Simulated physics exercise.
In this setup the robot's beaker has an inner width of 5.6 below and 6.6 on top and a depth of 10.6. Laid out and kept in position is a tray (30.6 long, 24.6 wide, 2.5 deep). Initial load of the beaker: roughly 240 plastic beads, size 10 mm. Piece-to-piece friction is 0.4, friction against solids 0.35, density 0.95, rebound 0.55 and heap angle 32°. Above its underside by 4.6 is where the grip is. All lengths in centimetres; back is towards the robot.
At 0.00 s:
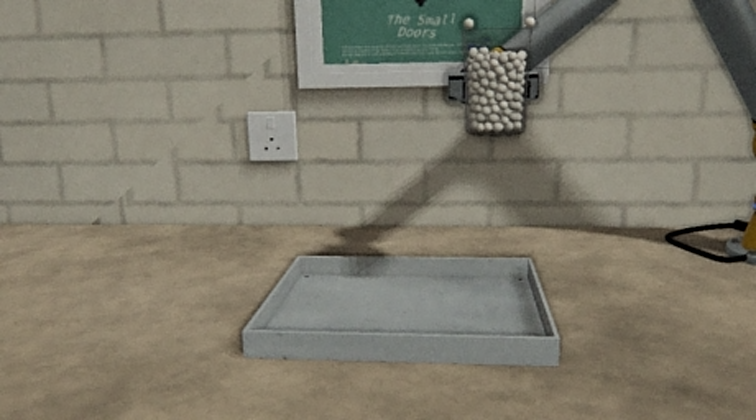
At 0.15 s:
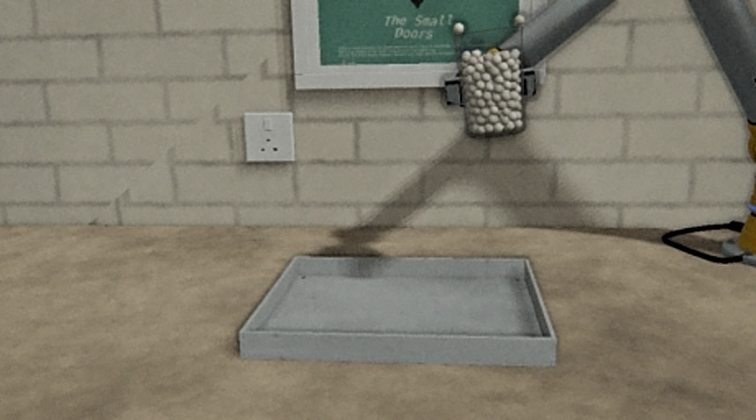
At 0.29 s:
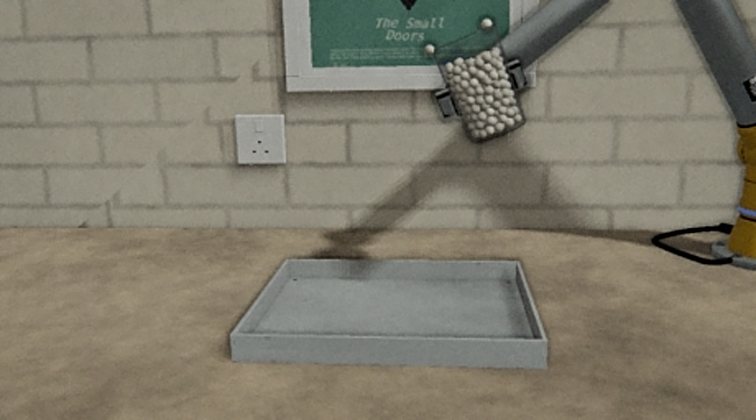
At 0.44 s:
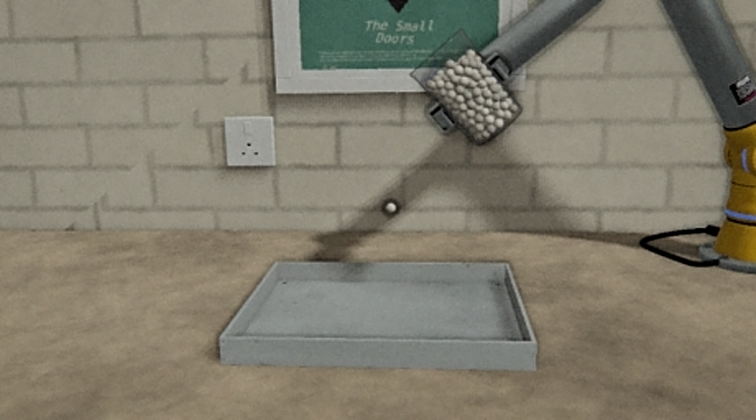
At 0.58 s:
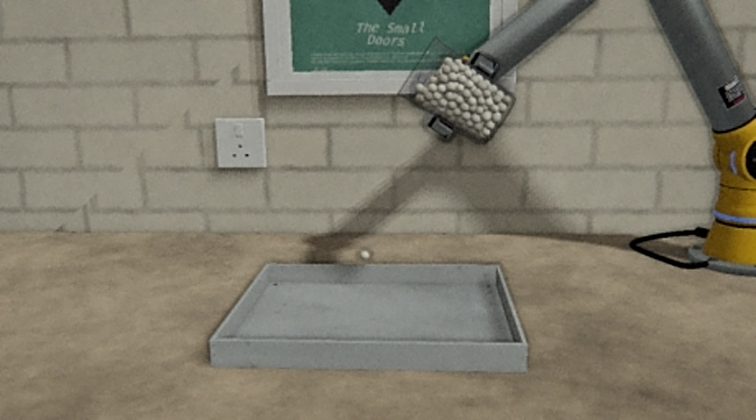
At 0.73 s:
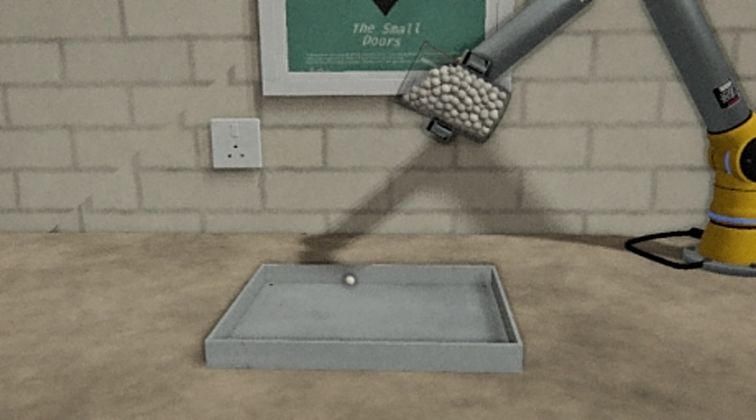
A robot arm held a clear beaker packed with pale beads above a gray tray and gradually tilted it to the left, while a single bead dropped out and fell down into the tray.
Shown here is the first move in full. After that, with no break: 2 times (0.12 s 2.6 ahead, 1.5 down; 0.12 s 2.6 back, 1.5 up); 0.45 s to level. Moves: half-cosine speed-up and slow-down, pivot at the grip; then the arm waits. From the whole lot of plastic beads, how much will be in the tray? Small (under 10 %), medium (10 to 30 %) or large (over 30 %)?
Small.
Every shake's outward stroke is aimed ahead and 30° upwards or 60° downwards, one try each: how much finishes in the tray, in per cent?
Near 15 and 0 percent respectively.
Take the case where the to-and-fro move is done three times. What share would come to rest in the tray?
Probably about 5 in a hundred.
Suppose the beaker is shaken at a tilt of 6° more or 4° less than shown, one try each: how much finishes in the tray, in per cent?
Roughly 5 per cent on the first try and 0 per cent on the second.
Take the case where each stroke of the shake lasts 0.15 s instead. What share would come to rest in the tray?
In that case it would be near 0 percent.
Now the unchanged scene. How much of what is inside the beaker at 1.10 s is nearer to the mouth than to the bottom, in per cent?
I'd guess about 45 percent of it.
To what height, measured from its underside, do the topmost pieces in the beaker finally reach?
Roughly 10.0 cm.
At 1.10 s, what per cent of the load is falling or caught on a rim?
It amounts to roughly 1 in a hundred.
By 1.10 s, tilted 62° forward, highest piece 27 above the table; 232 in the beaker, 1 in the tray, 3 in flight or on a rim.
By 1.47 s, tilted 23° forward, highest piece 30 above the table; 228 in the beaker, 7 in the tray, 1 in flight or on a rim.
By 1.86 s, level, highest piece 31 above the table; 228 in the beaker, 8 in the tray.
By 2.91 s, level, highest piece 31 above the table; 228 in the beaker, 8 in the tray.
Final count, 228 in the beaker, 8 in the tray. That is 3 % in the tray.
